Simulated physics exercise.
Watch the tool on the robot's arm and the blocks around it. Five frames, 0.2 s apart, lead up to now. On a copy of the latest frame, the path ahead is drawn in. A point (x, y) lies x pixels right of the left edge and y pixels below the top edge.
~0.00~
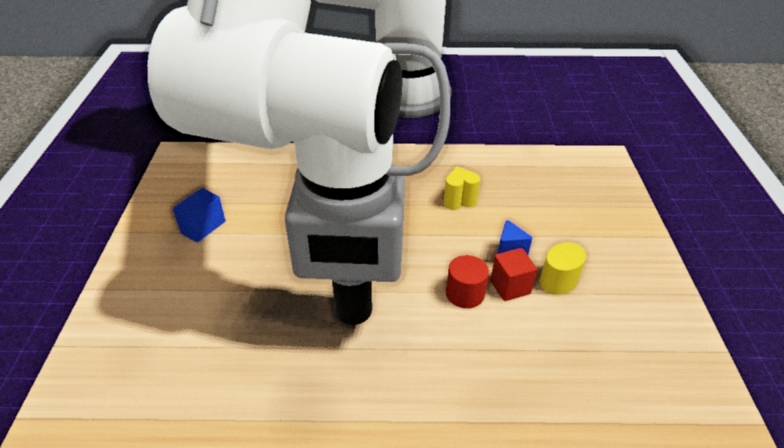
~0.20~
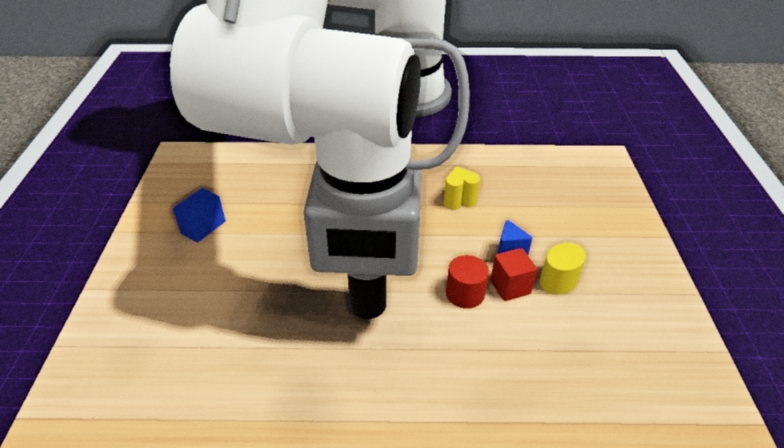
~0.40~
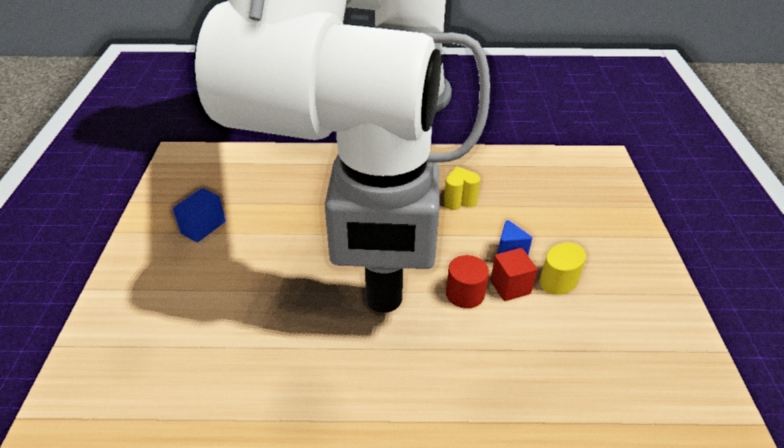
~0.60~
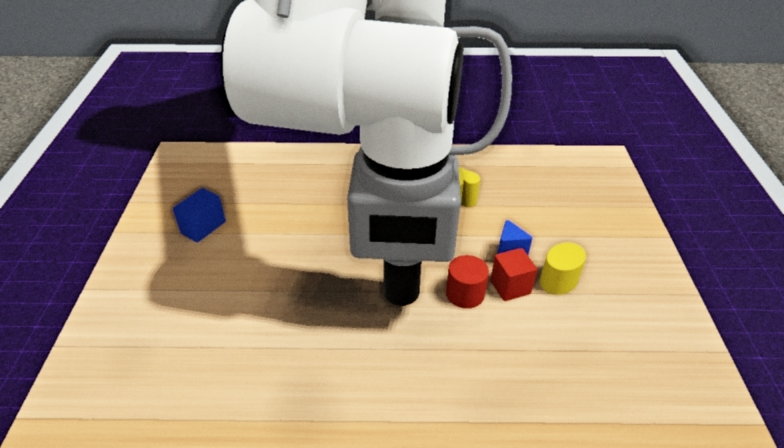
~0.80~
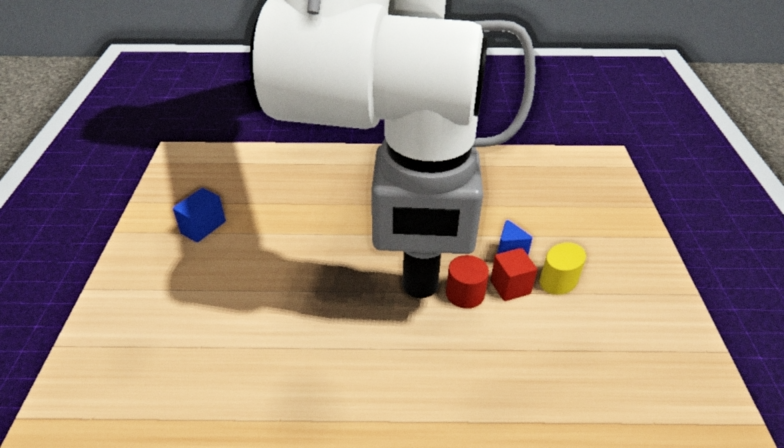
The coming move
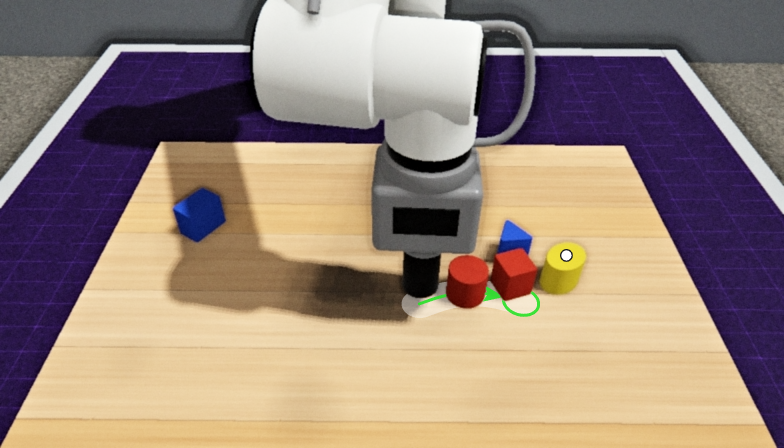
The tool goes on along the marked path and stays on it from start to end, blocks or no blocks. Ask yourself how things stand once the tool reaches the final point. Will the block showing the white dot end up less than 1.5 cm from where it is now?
No, that is not what happens.
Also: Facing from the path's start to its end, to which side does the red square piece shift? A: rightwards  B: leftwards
I choose B.
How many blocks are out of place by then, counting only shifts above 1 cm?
Three or more move.
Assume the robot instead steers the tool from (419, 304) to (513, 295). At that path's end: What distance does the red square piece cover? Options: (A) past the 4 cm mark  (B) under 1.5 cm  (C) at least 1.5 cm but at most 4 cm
My answer is option A.
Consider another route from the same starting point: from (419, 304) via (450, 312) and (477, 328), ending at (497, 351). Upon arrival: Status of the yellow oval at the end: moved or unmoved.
The block stays on its spot.
Path on the board, from (419, 304) over (451, 294) and (486, 294) to (521, 302); the dot is on the yellow oval.
What follows on the original path. One third of the way, tool at (455, 275); red cylinder at (491, 263); red square piece at (527, 259).
Two thirds of the way, tool at (490, 275); red cylinder at (524, 259); red square piece at (560, 256), turned 25° clockwise; yellow oval at (594, 254), turned 15° anticlockwise.
At the end, tool at (526, 283); red cylinder at (552, 259); blue triangular piece in place; red square piece at (585, 251), turned 20° clockwise; yellow oval at (619, 250), turned 20° anticlockwise.
